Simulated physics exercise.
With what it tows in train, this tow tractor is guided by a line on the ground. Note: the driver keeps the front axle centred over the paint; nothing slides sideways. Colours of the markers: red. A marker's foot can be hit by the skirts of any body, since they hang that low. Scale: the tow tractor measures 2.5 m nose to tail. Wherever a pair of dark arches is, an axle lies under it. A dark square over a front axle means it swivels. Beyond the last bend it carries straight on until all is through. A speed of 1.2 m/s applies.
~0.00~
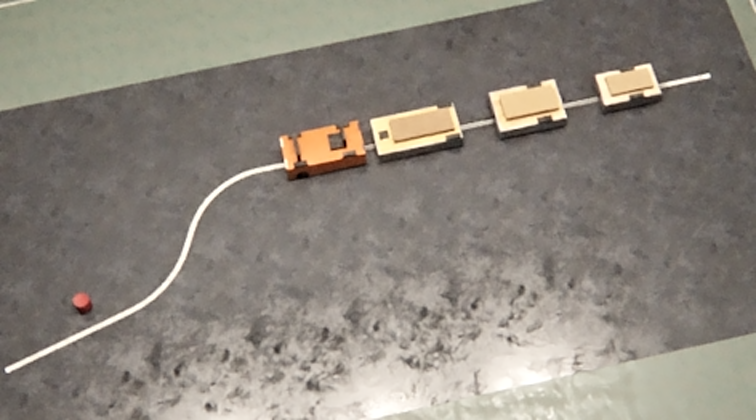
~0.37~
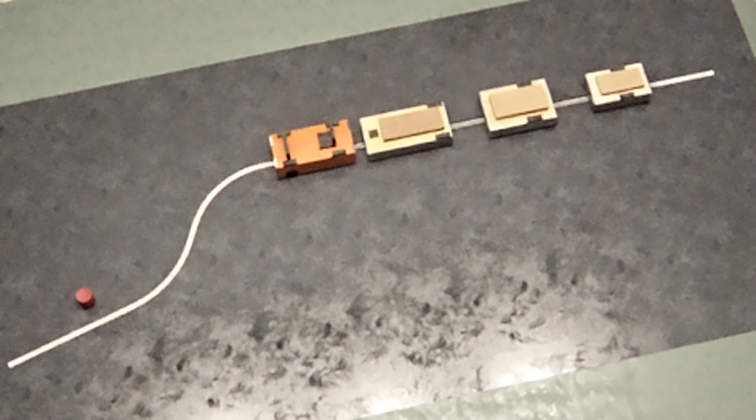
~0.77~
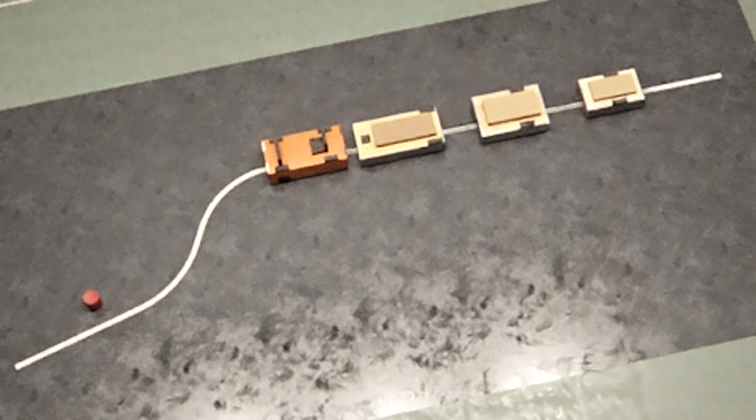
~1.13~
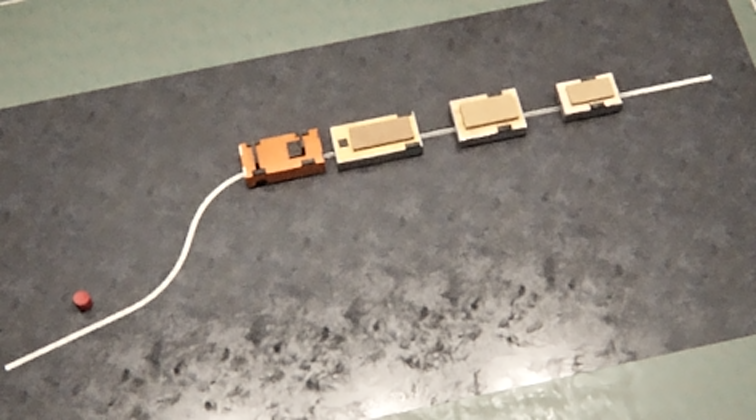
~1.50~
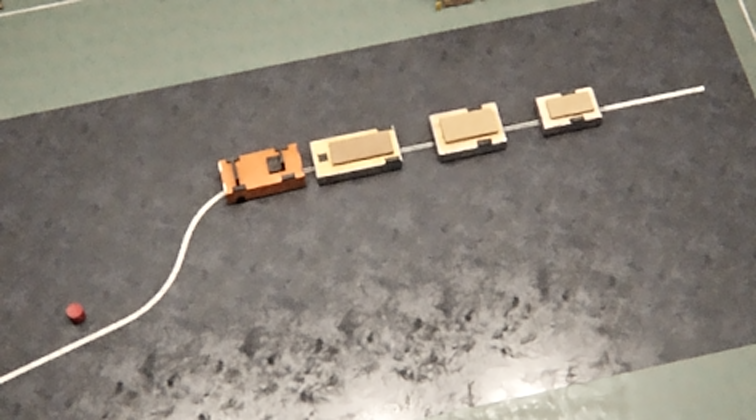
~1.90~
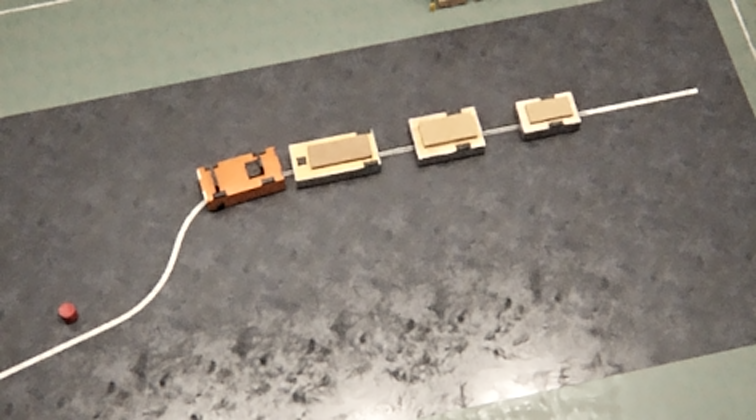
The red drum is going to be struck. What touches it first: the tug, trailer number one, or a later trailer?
That one's the front puller.
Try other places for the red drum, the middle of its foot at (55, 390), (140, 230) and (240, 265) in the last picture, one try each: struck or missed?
In the first spot it is left alone, in the second left alone, and in the third left alone.
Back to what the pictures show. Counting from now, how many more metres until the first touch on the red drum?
Roughly 6.5 metres more.
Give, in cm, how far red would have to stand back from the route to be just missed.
The figure for red is 50.
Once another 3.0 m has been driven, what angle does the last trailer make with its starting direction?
Last trailer heading vs start: Approx. 0 degrees.
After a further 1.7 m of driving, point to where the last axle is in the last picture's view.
The axle sits near (505, 120).
After 6.3 s, the last axle is at (406, 140) of the last picture, 5 cm off the line.
After 7.3 s, the last axle is at (374, 147) of the last picture, on the line; the tow tractor has hit red.
After 10.8 s, the last axle is at (257, 199) of the last picture, 100 cm off the line.
After 19.7 s, the last axle is out of the picture, 10 cm off the line; 1 of 1 struck in all.
